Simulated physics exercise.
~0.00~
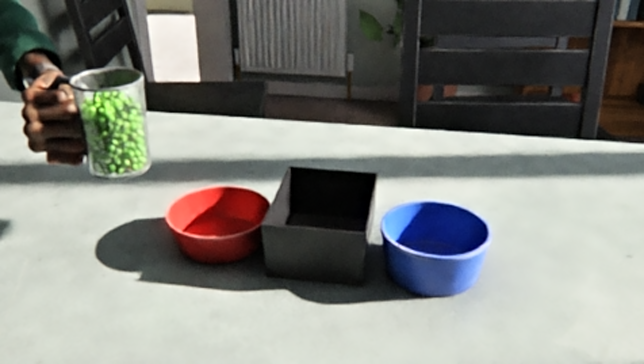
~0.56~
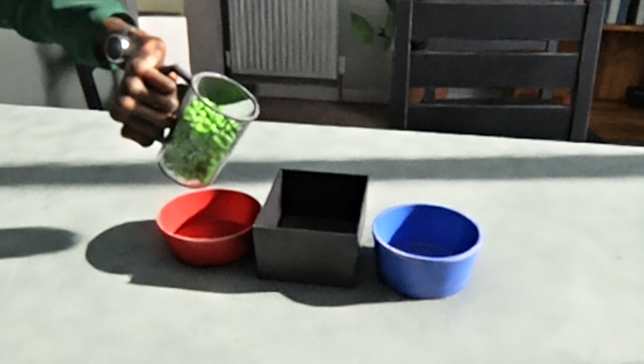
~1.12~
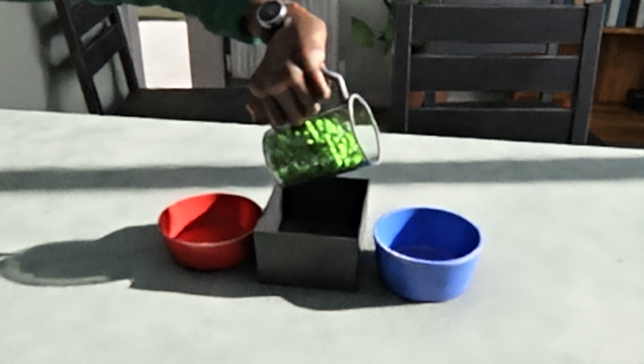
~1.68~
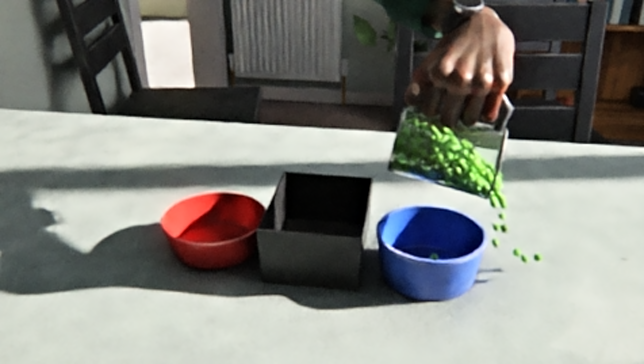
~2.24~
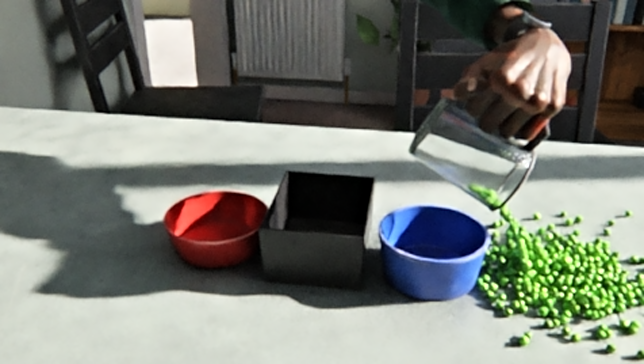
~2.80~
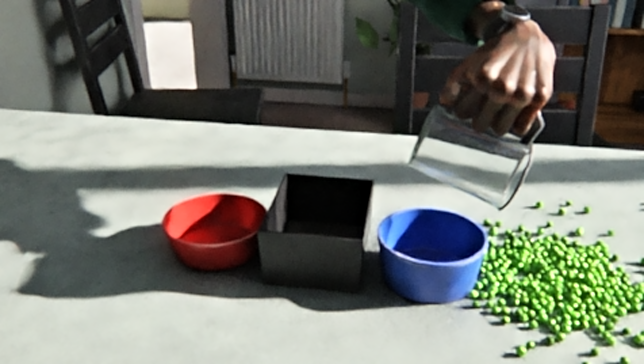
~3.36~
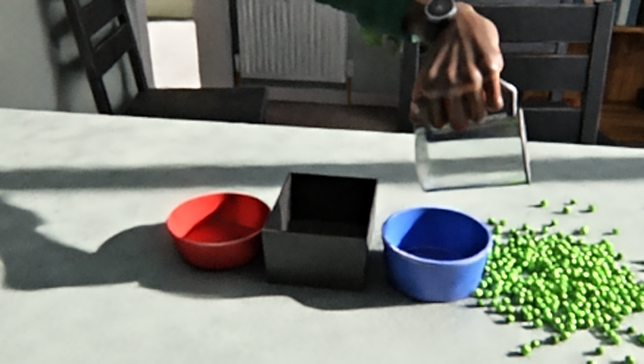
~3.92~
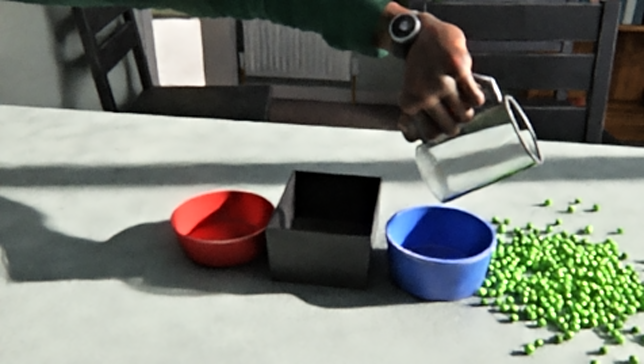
A glass cup of green peas, held by a hand, moves right above a red dish, a black tin and a blue dish, tips over, and pours the peas onto the table right of the blue dish, then tilts partway back, empty, leaving them heaped there.
